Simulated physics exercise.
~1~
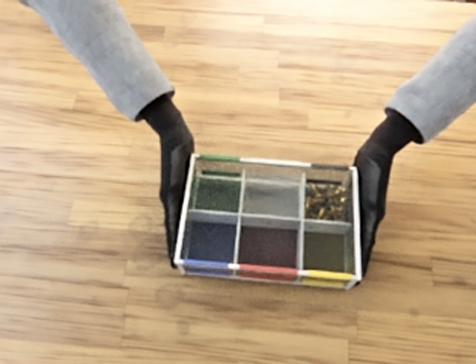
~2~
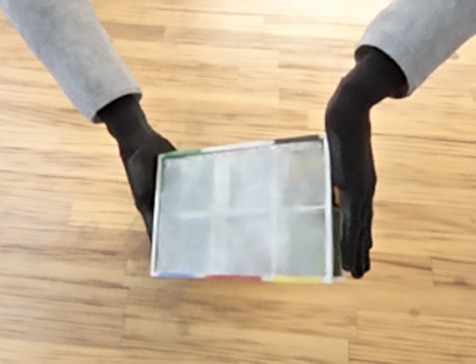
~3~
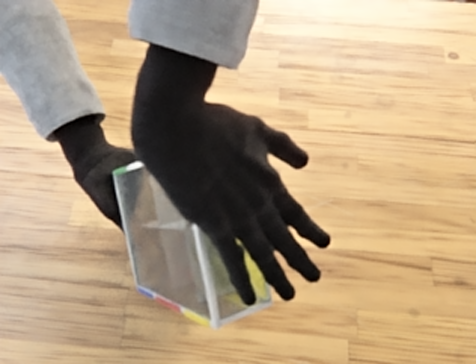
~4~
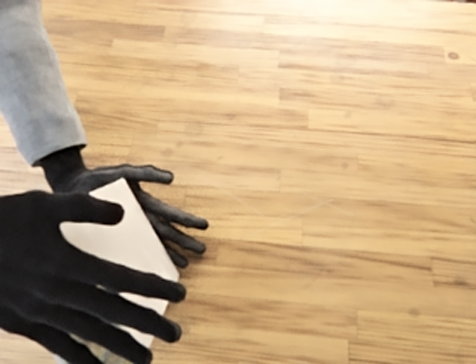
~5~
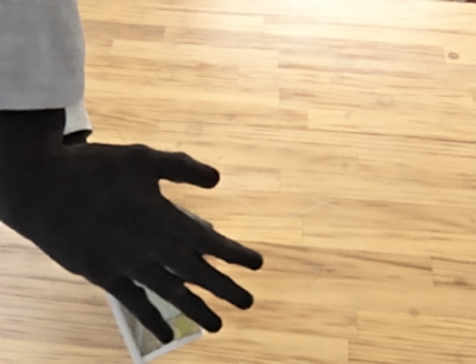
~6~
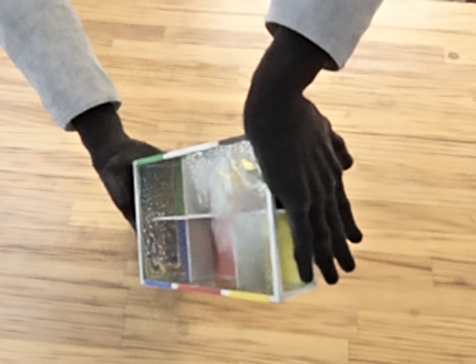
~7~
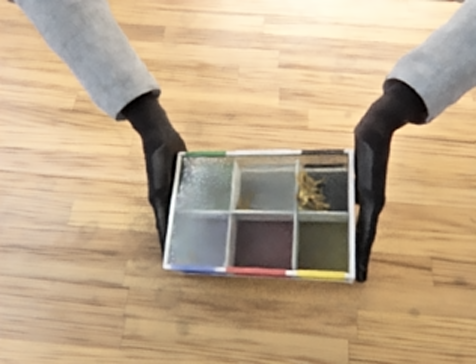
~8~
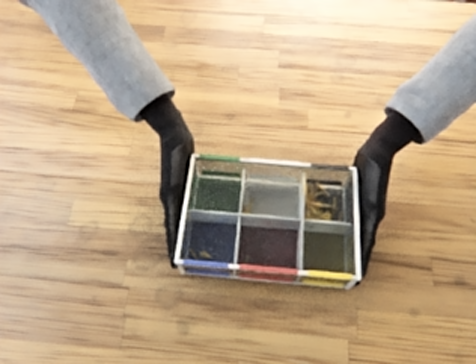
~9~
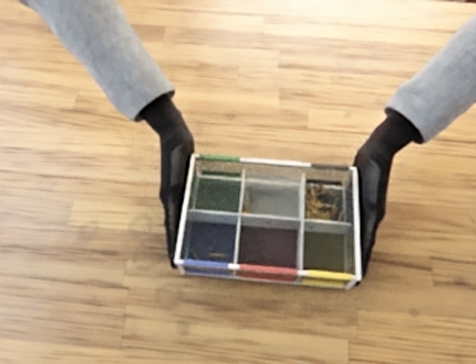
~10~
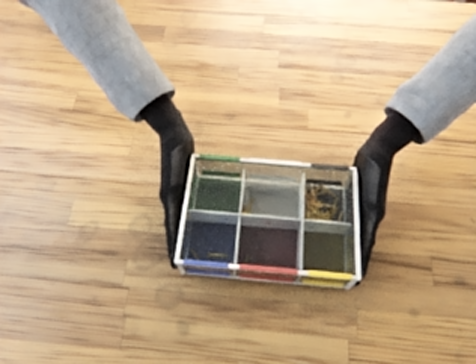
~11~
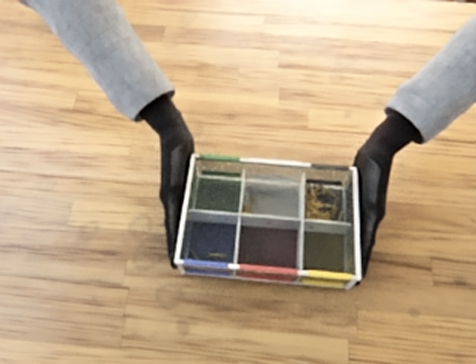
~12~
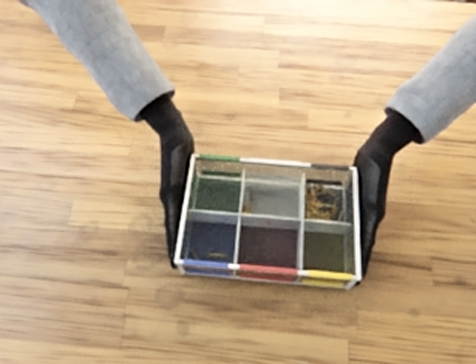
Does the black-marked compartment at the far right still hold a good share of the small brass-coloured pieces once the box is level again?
Yes, most of the pieces are in the black-marked compartment at the end. Only a few rest elsewhere, such as in the blue-marked one.
